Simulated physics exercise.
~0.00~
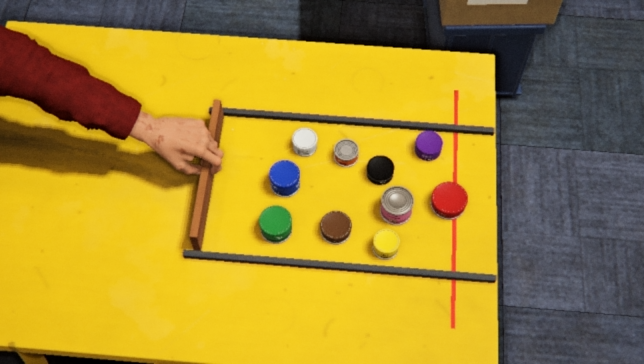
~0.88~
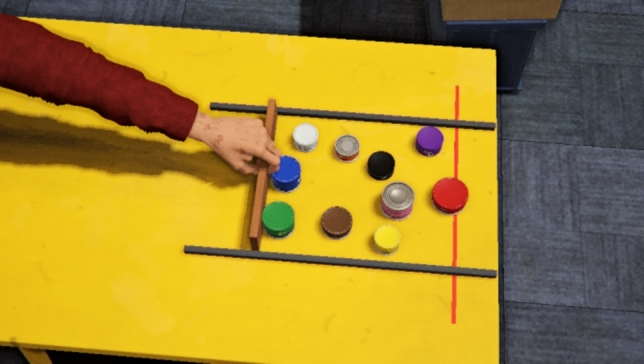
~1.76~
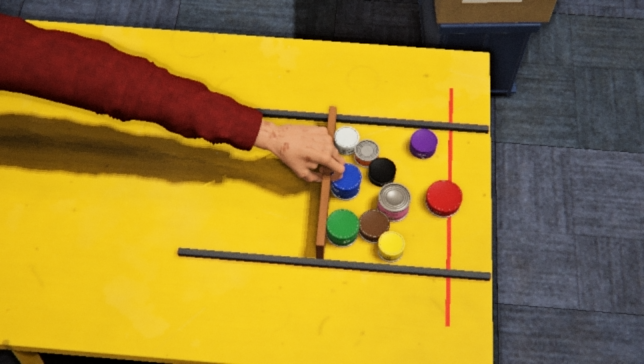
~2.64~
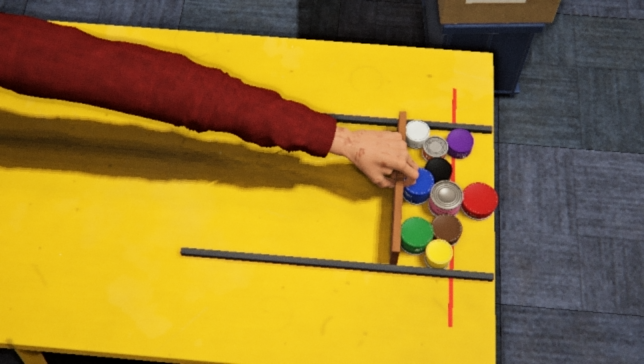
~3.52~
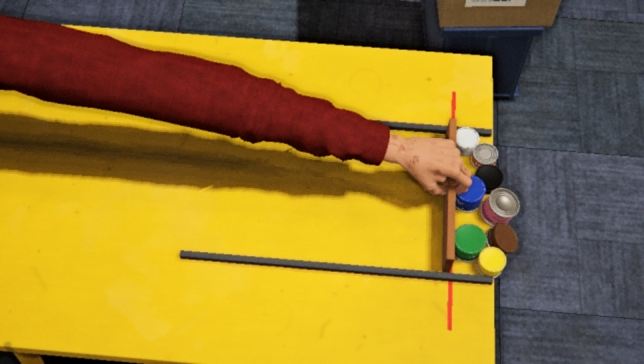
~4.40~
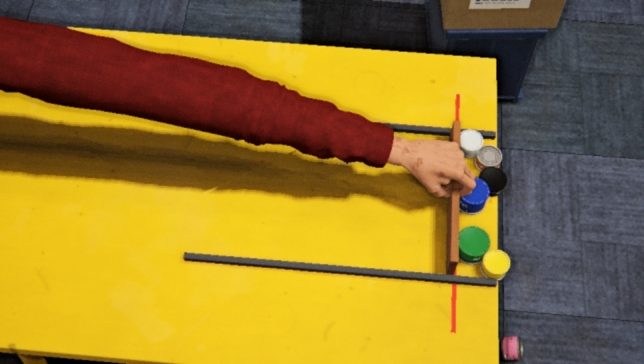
A hand in a dark red sleeve pushes an upright brown board rightward across a bright yellow table, seen from above by a slightly swaying camera. Between two dark rails sit small round pots in white, silver, black, purple, blue, pink, green, brown and yellow, with a red one on the red tape line near the right edge. The board gathers the pots into a cluster and drives them past the line. Red and purple go over the edge first, then the pink and brown ones drop. The board stops at the tape, leaving the others crowded along the edge.
